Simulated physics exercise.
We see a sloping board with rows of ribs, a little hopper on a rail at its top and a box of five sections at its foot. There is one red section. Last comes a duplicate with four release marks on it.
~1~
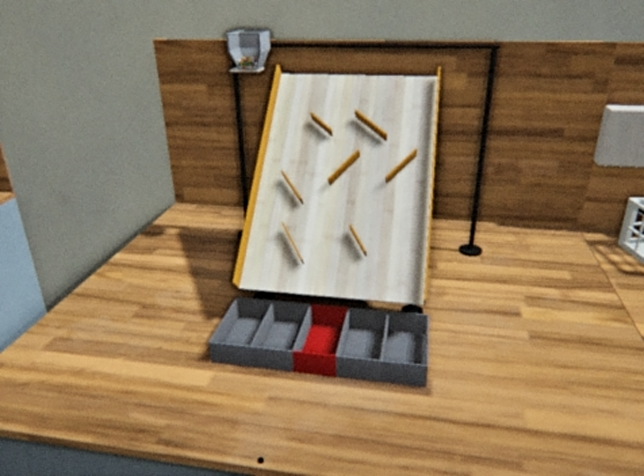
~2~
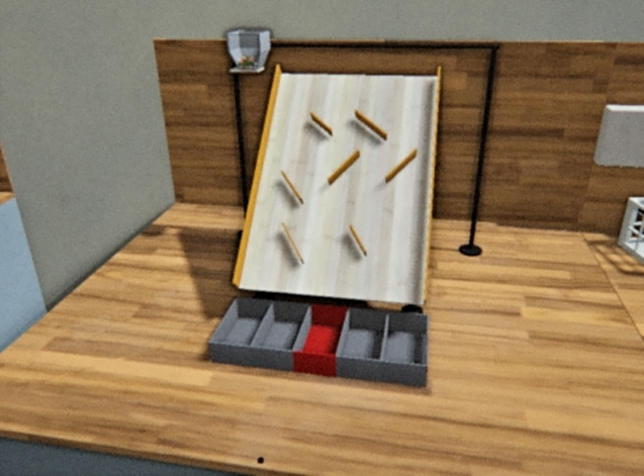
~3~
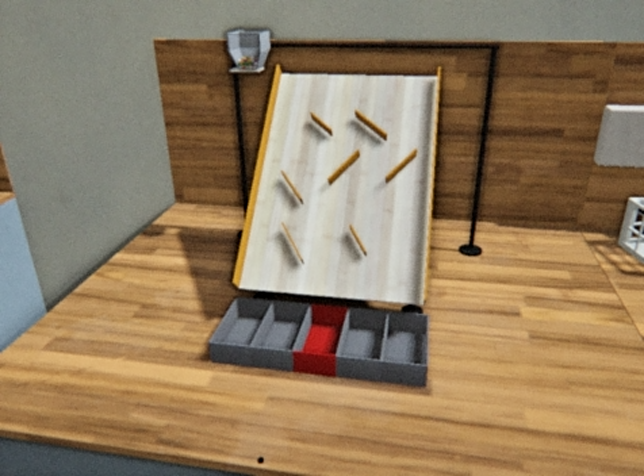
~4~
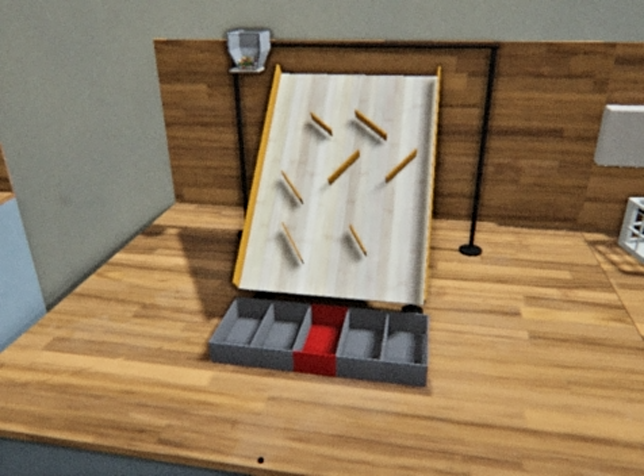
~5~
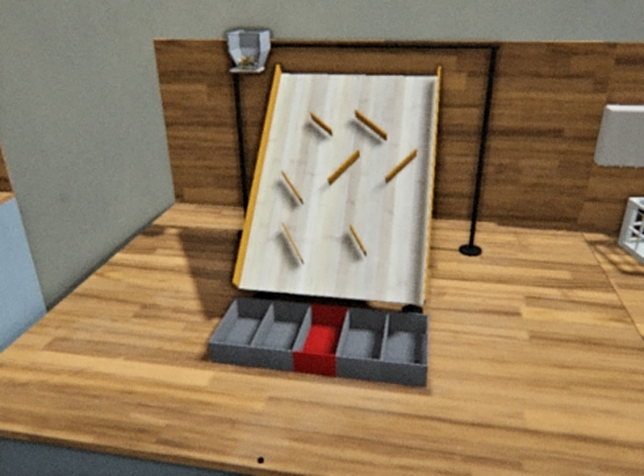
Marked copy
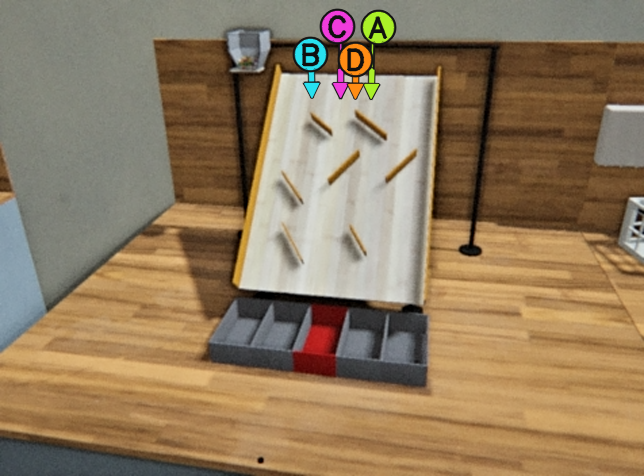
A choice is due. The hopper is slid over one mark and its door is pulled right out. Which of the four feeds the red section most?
Go for C.
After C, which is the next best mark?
Here it is mark D.
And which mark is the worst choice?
The answer is A.
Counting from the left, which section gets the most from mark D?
The third from the left.
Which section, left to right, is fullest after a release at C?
The third from the left.
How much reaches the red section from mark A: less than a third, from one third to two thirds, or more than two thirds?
Less than a third.
On the marked copy, mark A meets the board at (371, 93); mark B meets the board at (311, 92); mark C meets the board at (340, 92); mark D meets the board at (355, 93).
If A is chosen, close to a quarter in the red section, close to two thirds in other sections, a small share outside the box.
If B is chosen, close to half in the red section, close to a third in other sections, close to a quarter outside the box.
If C is chosen, the bulk in the red section, close to a quarter in other sections, only a few outside the box.
If D is chosen, close to half in the red section, close to a third in other sections, a small share outside the box.
